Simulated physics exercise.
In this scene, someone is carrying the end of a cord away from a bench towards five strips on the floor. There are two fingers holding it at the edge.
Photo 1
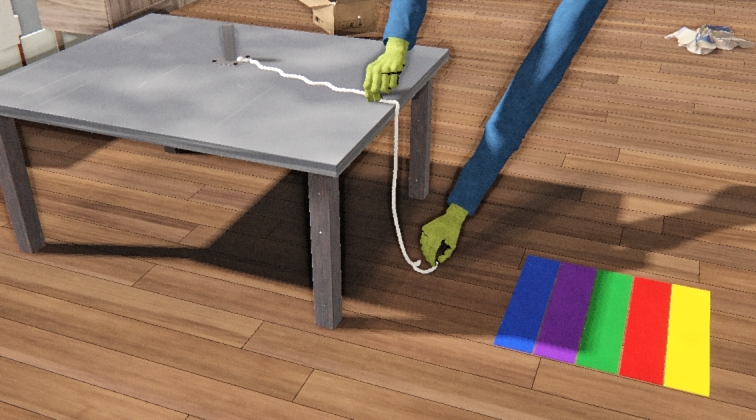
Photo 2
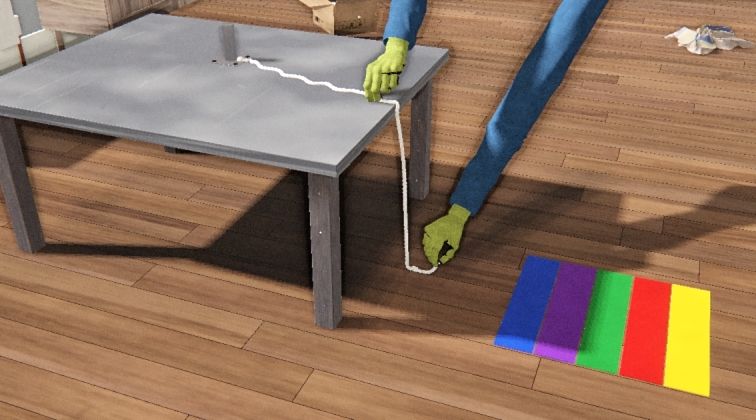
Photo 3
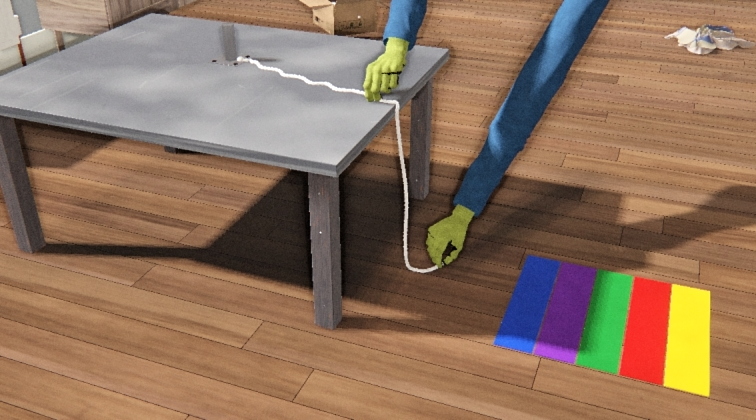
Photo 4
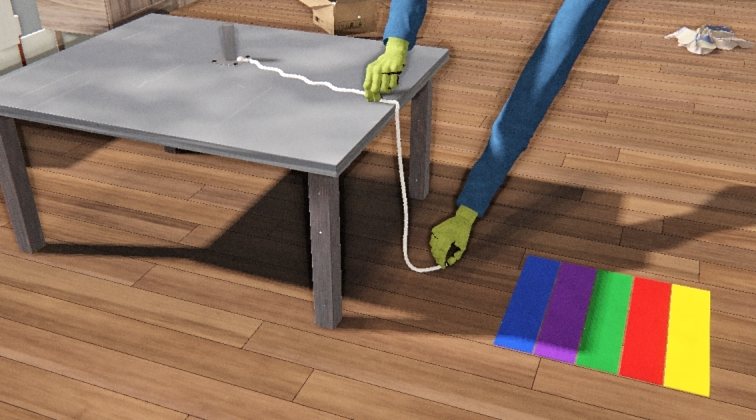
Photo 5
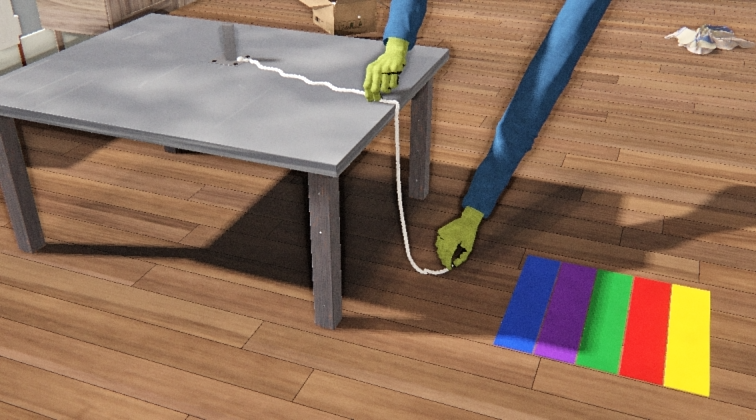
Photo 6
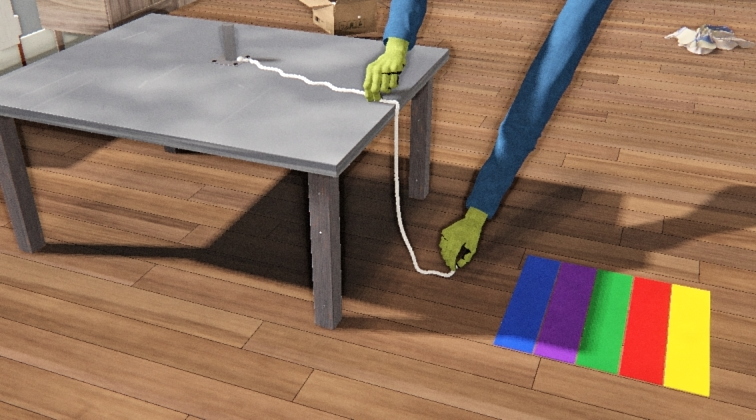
A green hand with a blue sleeve slowly draws the end of a white cord a little to the right, just above a wooden floor seen from above at an angle. Another green hand keeps the cord at the edge of a grey table on the left, with blue, purple, green, red and yellow strips lying at right. The hanging cord shifts and bends slightly, while the view stays still.
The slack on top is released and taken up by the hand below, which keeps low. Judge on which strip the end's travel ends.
Its travel ends on the purple strip.
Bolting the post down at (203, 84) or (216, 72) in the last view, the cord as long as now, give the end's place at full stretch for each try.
The places are (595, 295) and (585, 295).
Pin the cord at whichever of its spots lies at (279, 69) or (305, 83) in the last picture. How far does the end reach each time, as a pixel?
Try one gives about (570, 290); try two, about (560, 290).
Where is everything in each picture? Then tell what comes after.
The first frame shows end (436, 262); blue (519, 330); purple (559, 339); green (600, 349); red (643, 359); yellow (688, 370).
The second frame shows end (439, 263); cord through (259, 65) (304, 79) (360, 93) (399, 130) (405, 194) (407, 257).
The third frame shows end (442, 264).
The fourth frame shows end (446, 264); cord through (259, 65) (304, 79) (360, 93) (398, 130) (404, 194) (406, 257).
The fifth frame shows end (452, 266).
The sixth frame shows end (456, 267); cord through (259, 65) (304, 79) (360, 93) (396, 130) (397, 194) (413, 257).
Soon after, end near (512, 278); short of the strips.
After that, end near (550, 287); over blue.
At the stop, end near (573, 291); over purple. Over purple.
